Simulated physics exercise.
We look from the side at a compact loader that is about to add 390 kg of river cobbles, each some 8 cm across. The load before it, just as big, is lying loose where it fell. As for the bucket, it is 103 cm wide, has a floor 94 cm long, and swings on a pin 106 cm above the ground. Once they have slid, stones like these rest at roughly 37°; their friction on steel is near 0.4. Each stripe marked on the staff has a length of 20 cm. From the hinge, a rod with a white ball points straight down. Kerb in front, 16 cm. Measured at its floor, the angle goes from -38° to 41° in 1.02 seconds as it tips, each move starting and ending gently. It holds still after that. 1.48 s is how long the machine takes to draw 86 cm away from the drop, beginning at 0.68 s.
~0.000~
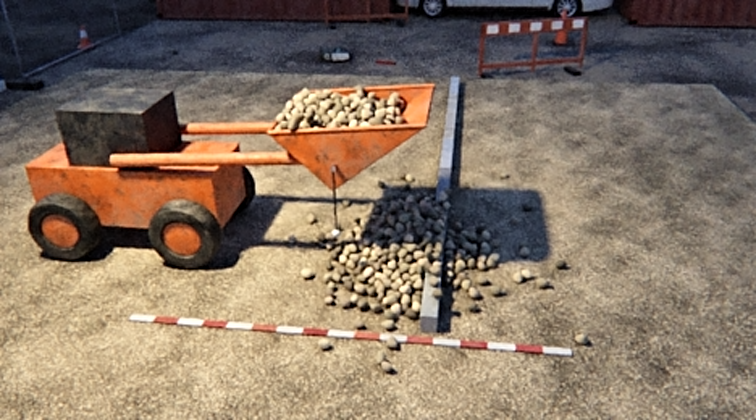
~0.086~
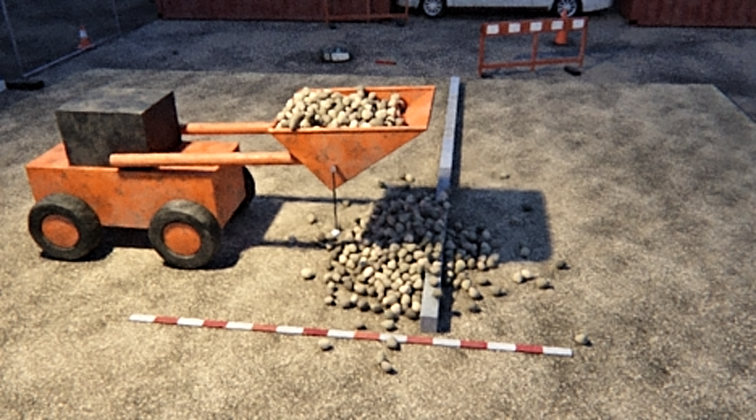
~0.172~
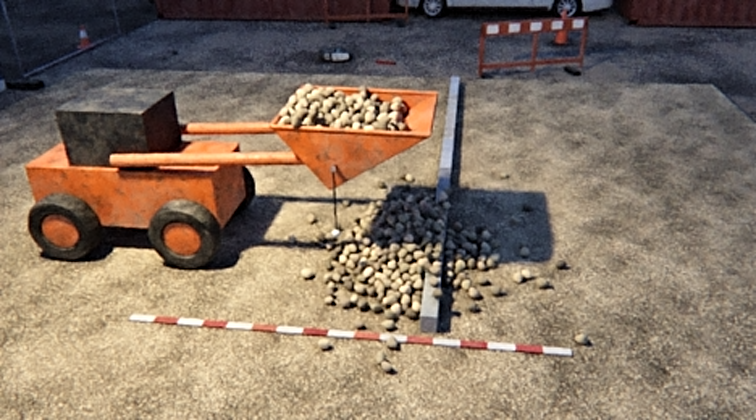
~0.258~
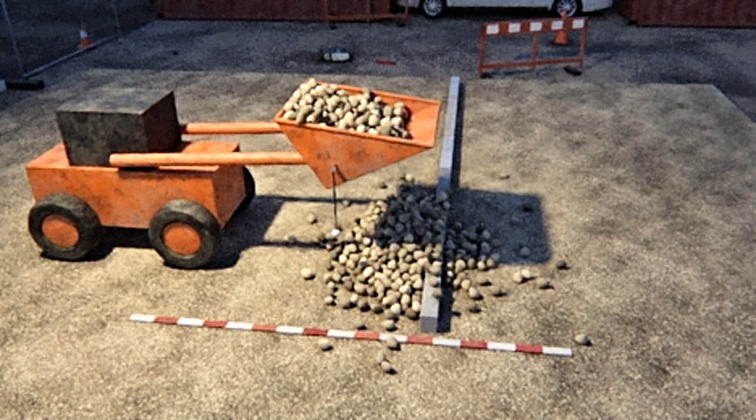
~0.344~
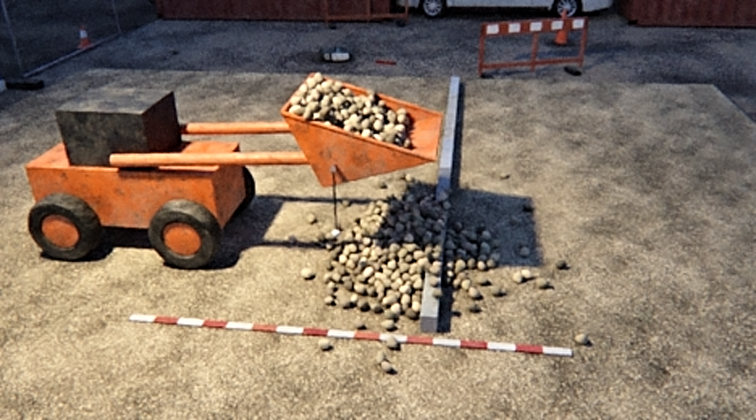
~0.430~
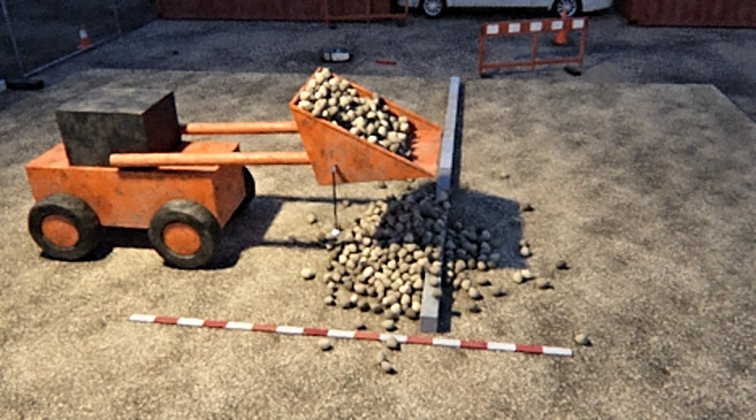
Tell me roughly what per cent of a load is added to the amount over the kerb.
Roughly 28 per cent of a load is added.
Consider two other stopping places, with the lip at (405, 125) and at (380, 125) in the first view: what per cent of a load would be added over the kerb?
Roughly 10 and 0 per cent, in that order.
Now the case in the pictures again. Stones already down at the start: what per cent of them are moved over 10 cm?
Near 20 per cent, I reckon.
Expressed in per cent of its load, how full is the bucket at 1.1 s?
About 50 percent is still in there.
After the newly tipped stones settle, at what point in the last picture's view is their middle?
They settle centred around (403, 238).
After 0.8 s the floor is at 28°; in per cent of one load, 100 in the bucket, 90 on this side of the kerb, 10 over the kerb; the foremost stones are at (536, 257).
After 1.1 s the floor is at 41°; in per cent of one load, 49 in the bucket, 137 on this side of the kerb, 14 over the kerb; the foremost stones are at (536, 257).
After 2.6 s the floor is at 41°; in per cent of one load, 0 in the bucket, 162 on this side of the kerb, 38 over the kerb; the foremost stones are at (567, 263).
After 5.2 s the floor is at 41°; in per cent of one load, 0 in the bucket, 162 on this side of the kerb, 38 over the kerb; the foremost stones are at (567, 263). Net gain over the kerb, 28.
